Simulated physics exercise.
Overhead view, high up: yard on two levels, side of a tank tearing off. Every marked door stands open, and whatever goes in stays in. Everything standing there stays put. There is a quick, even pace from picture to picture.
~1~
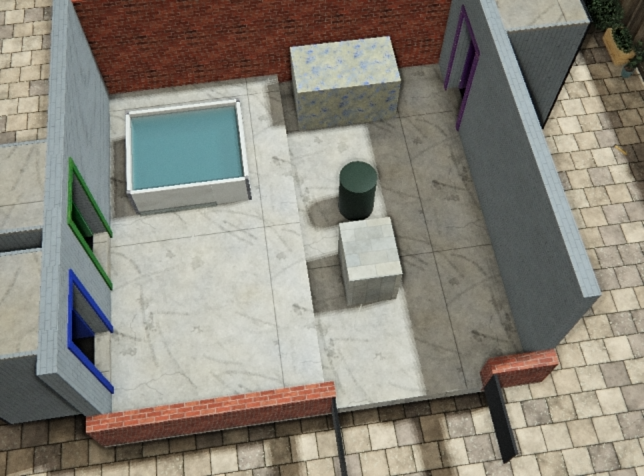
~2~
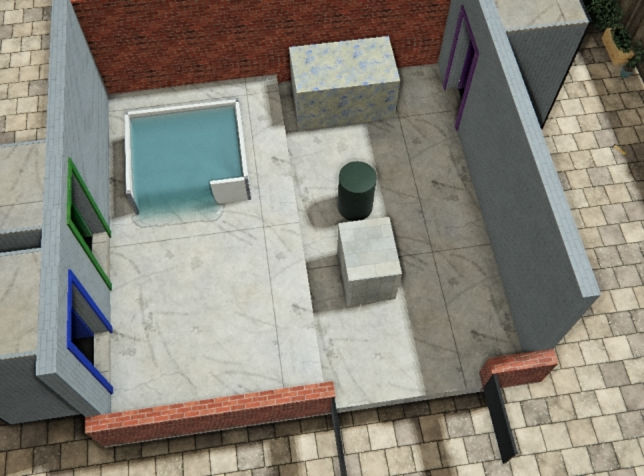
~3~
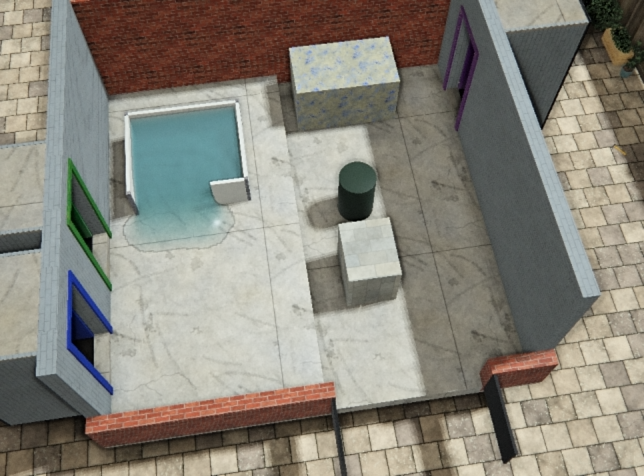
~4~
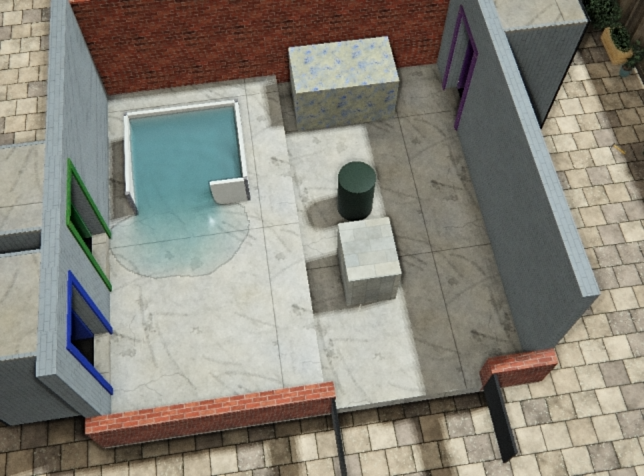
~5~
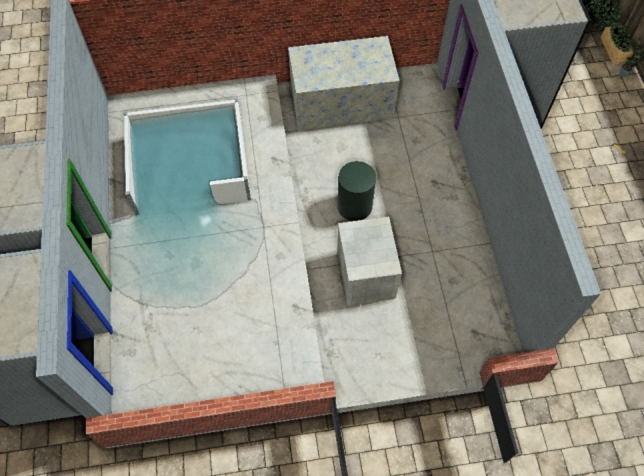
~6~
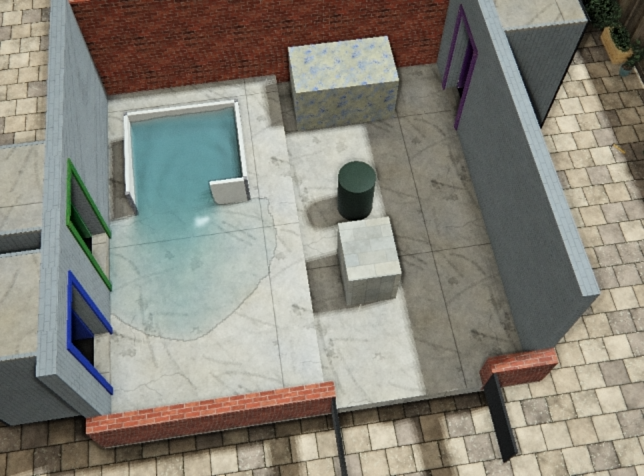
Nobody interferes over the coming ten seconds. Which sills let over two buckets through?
In the end the green door receives no more than two buckets, the blue door receives more than two buckets, the purple door receives no more than two buckets.
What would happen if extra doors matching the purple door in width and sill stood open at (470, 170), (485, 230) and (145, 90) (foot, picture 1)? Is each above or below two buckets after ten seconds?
Lab note, doors in listed order: Under the limit, under the limit, under the limit.
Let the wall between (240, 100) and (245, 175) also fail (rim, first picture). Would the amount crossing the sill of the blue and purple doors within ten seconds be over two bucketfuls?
Result - blue door undershoots, purple door overshoots.
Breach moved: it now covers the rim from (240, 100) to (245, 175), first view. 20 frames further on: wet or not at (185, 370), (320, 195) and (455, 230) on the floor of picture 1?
Untouched, soaked, soaked.
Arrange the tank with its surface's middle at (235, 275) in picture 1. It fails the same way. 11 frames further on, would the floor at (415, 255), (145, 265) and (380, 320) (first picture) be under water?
Bone-dry, soaked, soaked.
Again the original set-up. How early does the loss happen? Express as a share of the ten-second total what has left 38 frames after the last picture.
Close to 55 %.
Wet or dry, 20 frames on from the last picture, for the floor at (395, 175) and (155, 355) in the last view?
Untouched, then submerged.
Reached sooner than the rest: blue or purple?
Going by the pictures, it would be the blue one.
A moment on, water covers 25 % of the floor; the green door wet at the sill, nothing in, the blue door wet at the sill, nothing in, the purple door not reached.
Next, water covers 30 % of the floor; the green door wet at the sill, nothing in, the blue door under two buckets in, the purple door not reached.
Then, water covers 40 % of the floor; the green door wet at the sill, nothing in, the blue door over two buckets in, the purple door not reached.
Later, water covers 60 % of the floor; the green door wet at the sill, nothing in, the blue door over two buckets in, the purple door not reached.
In the end, water covers 90 % of the floor; the green door wet at the sill, nothing in, the blue door over two buckets in, the purple door wet at the sill, nothing in.
